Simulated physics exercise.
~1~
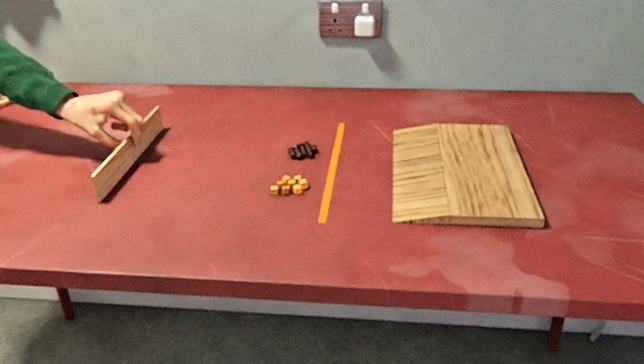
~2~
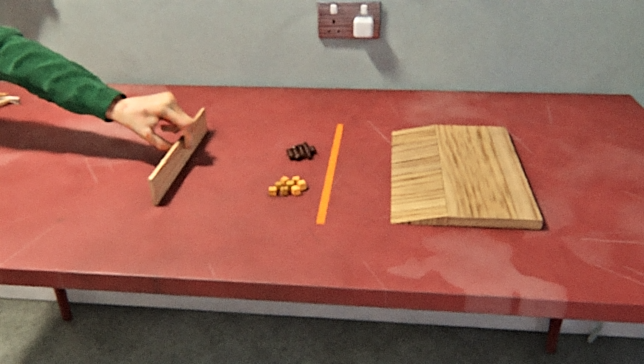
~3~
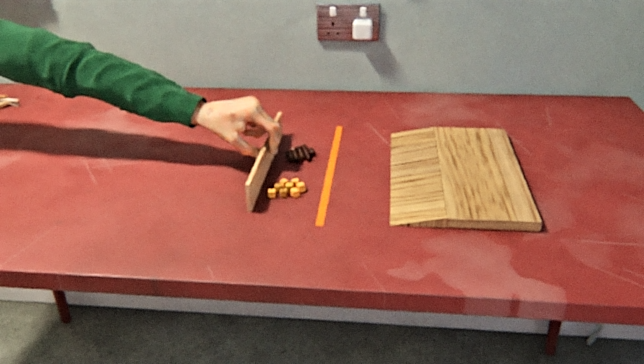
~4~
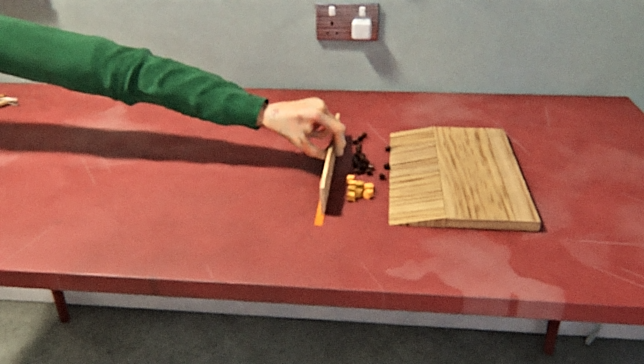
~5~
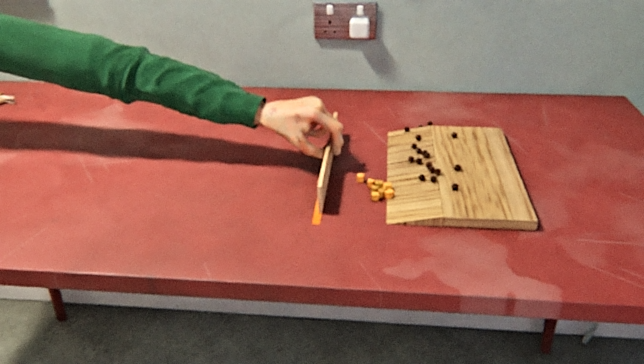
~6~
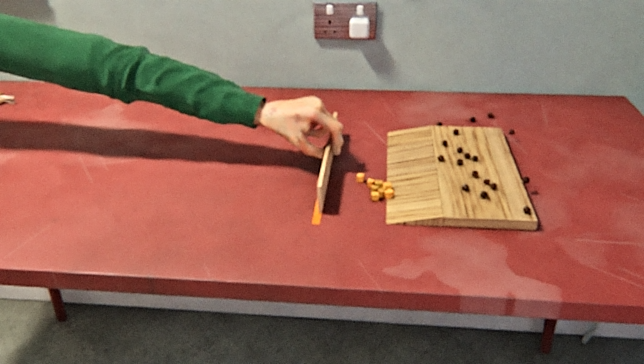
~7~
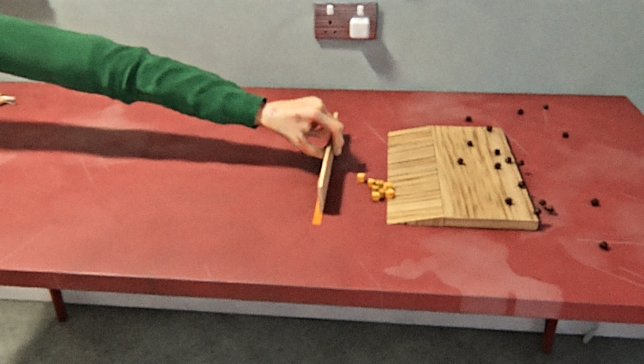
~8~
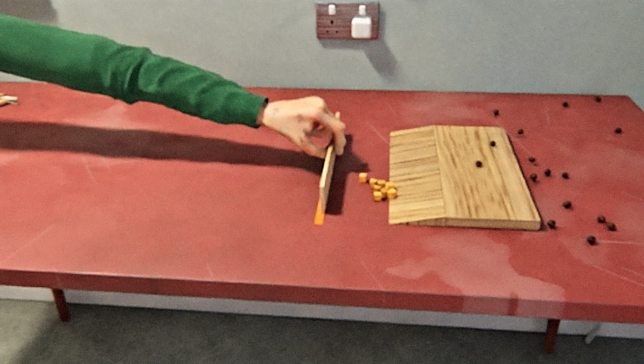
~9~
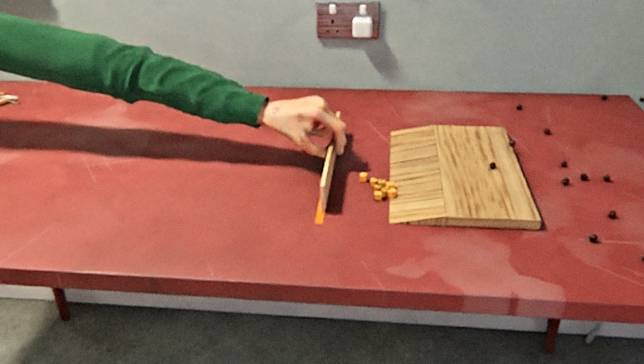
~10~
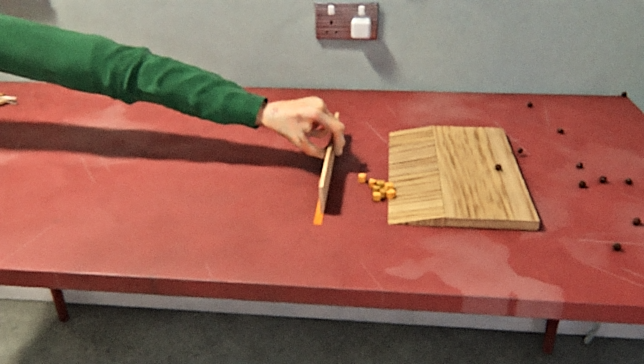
A hand in a green sleeve swept an upright wooden strip rightward across a red table and stopped at the orange tape, sending dark beads rolling over the low wooden wedge and scattering beyond, while the yellow pieces stayed short of it.
